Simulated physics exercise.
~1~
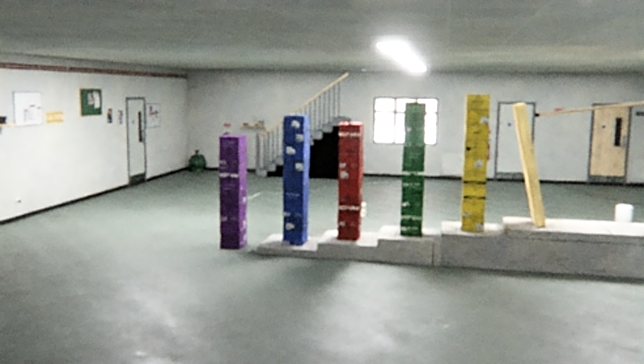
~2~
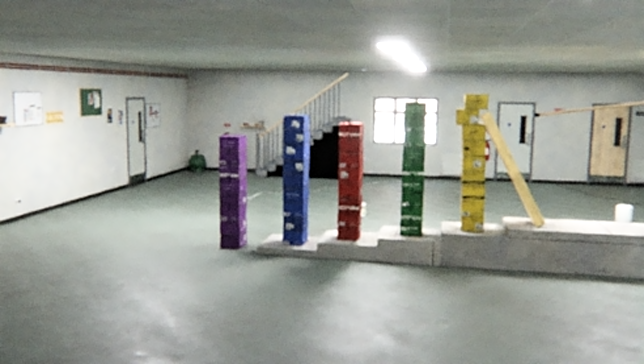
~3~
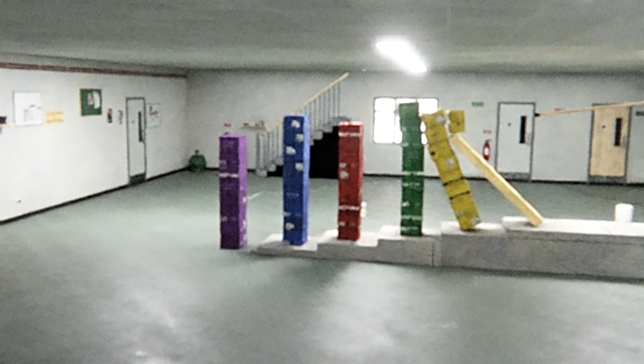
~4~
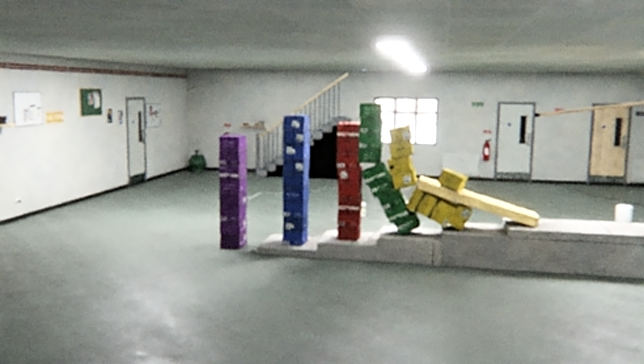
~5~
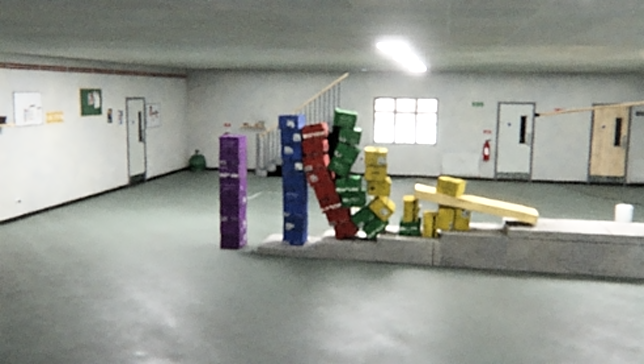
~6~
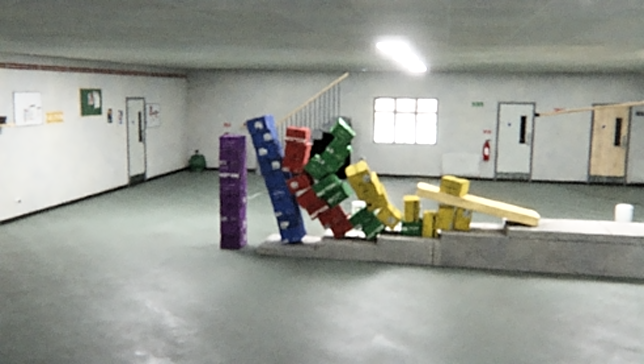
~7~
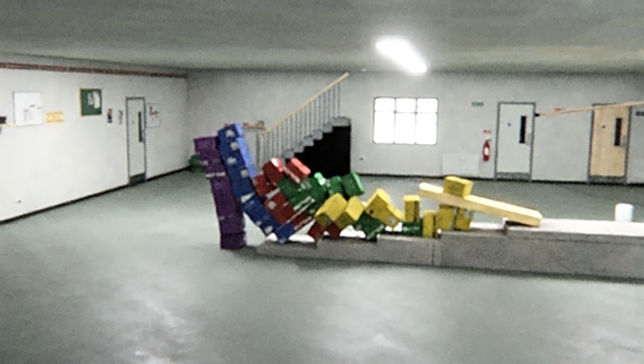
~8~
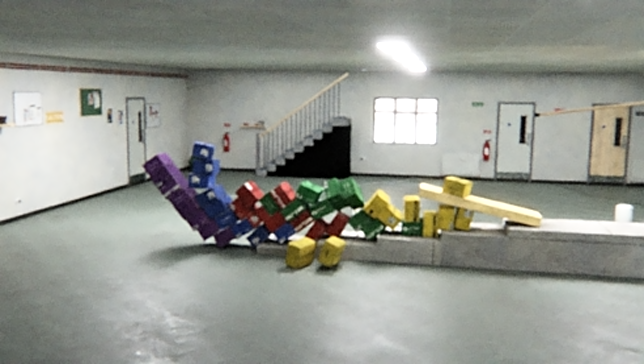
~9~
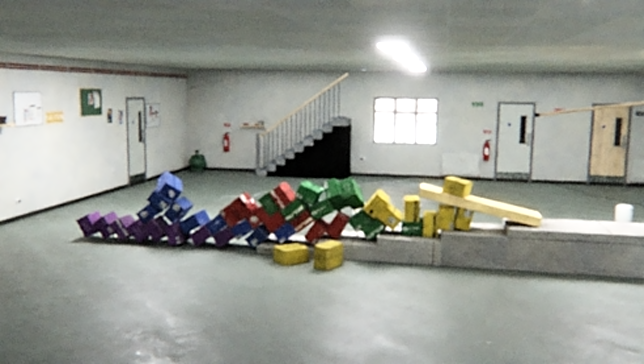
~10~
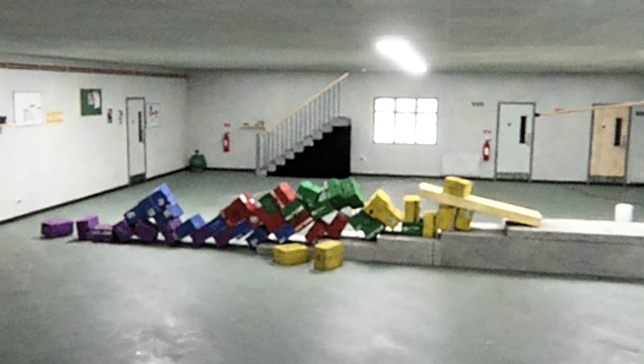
At the start, five tall columns of taped cartons, purple, blue, red, green and yellow from left to right, stand on low steps in a large hall, with a pale board upright at the right. The board tips left against the yellow column, which leans and breaks apart onto the green one. Green buckles into red, and red pushes blue over. Blue then leans into purple, which topples left and spills across the floor. At the end, all five columns lie in a jumbled, overlapping row, with the board resting slanted on yellow cartons.
